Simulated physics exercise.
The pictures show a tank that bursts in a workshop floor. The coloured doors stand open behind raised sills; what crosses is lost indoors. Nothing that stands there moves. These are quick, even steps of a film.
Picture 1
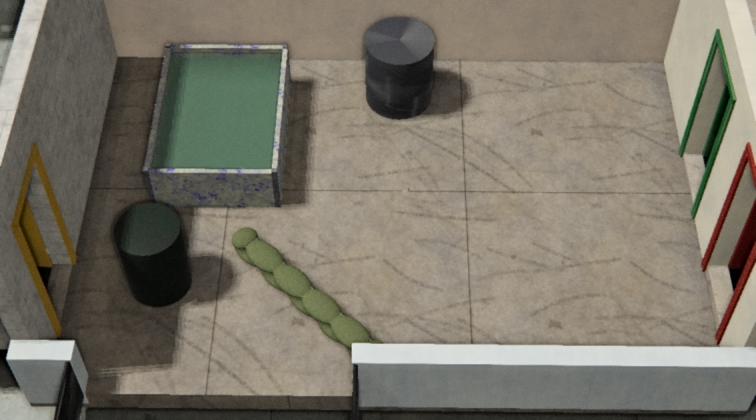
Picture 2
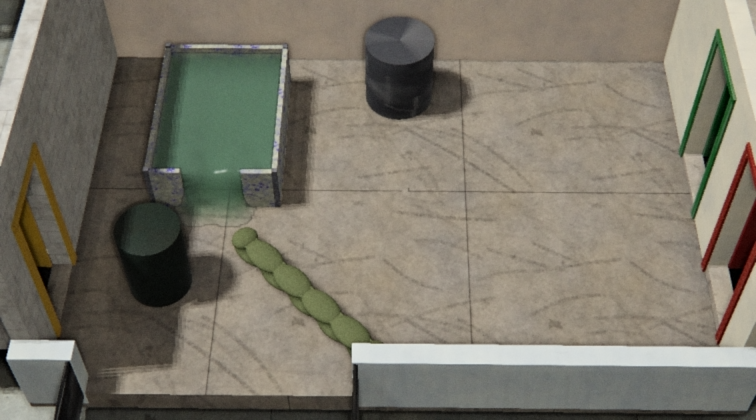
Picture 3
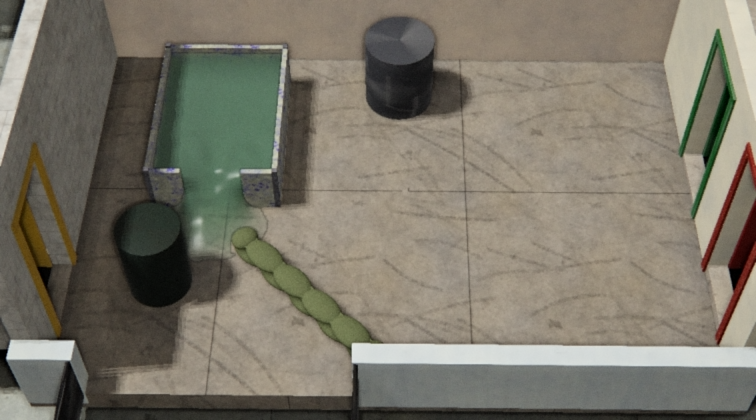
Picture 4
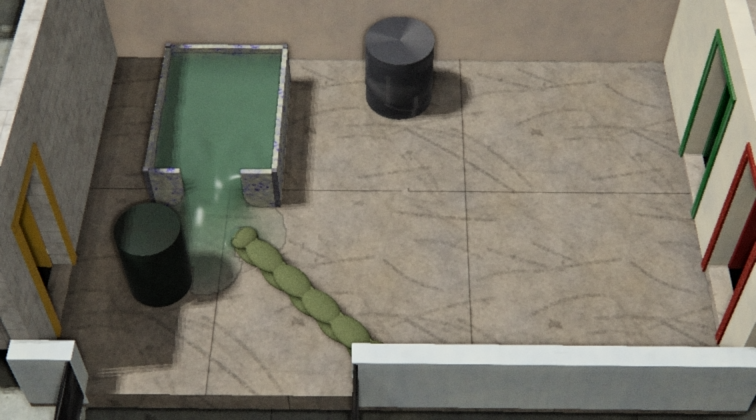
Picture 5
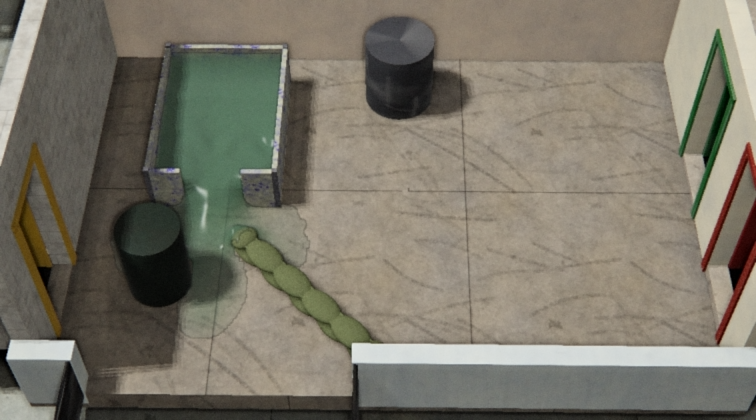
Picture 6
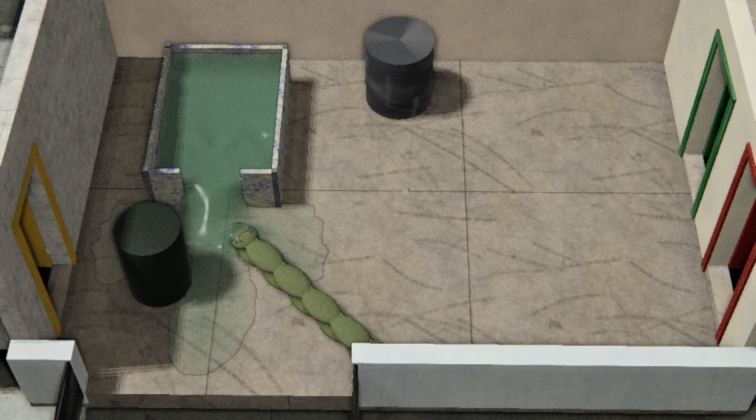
Workshop floor with a green water tank bursting open at its front, water pouring through the gap and spreading around a dark barrel.
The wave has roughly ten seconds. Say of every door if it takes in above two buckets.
One by one: The green door holds within the limit; the red door holds within the limit; the yellow door floods.
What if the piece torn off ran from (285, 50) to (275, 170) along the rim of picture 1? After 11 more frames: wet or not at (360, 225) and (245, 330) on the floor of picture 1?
As listed: Awash, free of water.
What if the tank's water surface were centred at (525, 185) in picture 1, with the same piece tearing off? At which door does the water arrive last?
The one in yellow.
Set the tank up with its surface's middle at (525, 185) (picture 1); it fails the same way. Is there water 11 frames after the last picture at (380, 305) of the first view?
At that place: Covered.
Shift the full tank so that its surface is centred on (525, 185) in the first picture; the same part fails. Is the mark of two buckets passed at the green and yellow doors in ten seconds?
One by one: The green one lets less in; the yellow one keeps below it.
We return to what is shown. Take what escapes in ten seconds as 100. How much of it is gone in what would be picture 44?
Near 75 in a hundred.
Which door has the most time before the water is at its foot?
I say the door marked green.
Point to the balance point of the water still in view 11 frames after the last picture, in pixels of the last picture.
Near (221, 179).
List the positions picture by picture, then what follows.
The water tank at (220, 110) is whole and still, in the first picture.
The front is at (185, 219), out from the gap at (215, 194), in the second picture.
The front is at (194, 255), out from the gap at (215, 195), in the third picture.
The front is at (195, 287), out from the gap at (215, 195), in the fourth picture.
Water pours out at (215, 194) and has run to (210, 330), in the fifth picture.
The front is at a hidden place, out from the gap at (215, 194), in the sixth picture.
A moment on, water covers 20 % of the floor; the green door not reached, the red door not reached, the yellow door under two buckets in.
Next, water covers 30 % of the floor; the green door not reached, the red door not reached, the yellow door under two buckets in.
Then, water covers 35 % of the floor; the green door not reached, the red door not reached, the yellow door over two buckets in.
Later, water covers 45 % of the floor; the green door not reached, the red door not reached, the yellow door over two buckets in.
In the end, water covers 60 % of the floor; the green door wet at the sill, nothing in, the red door wet at the sill, nothing in, the yellow door over two buckets in.
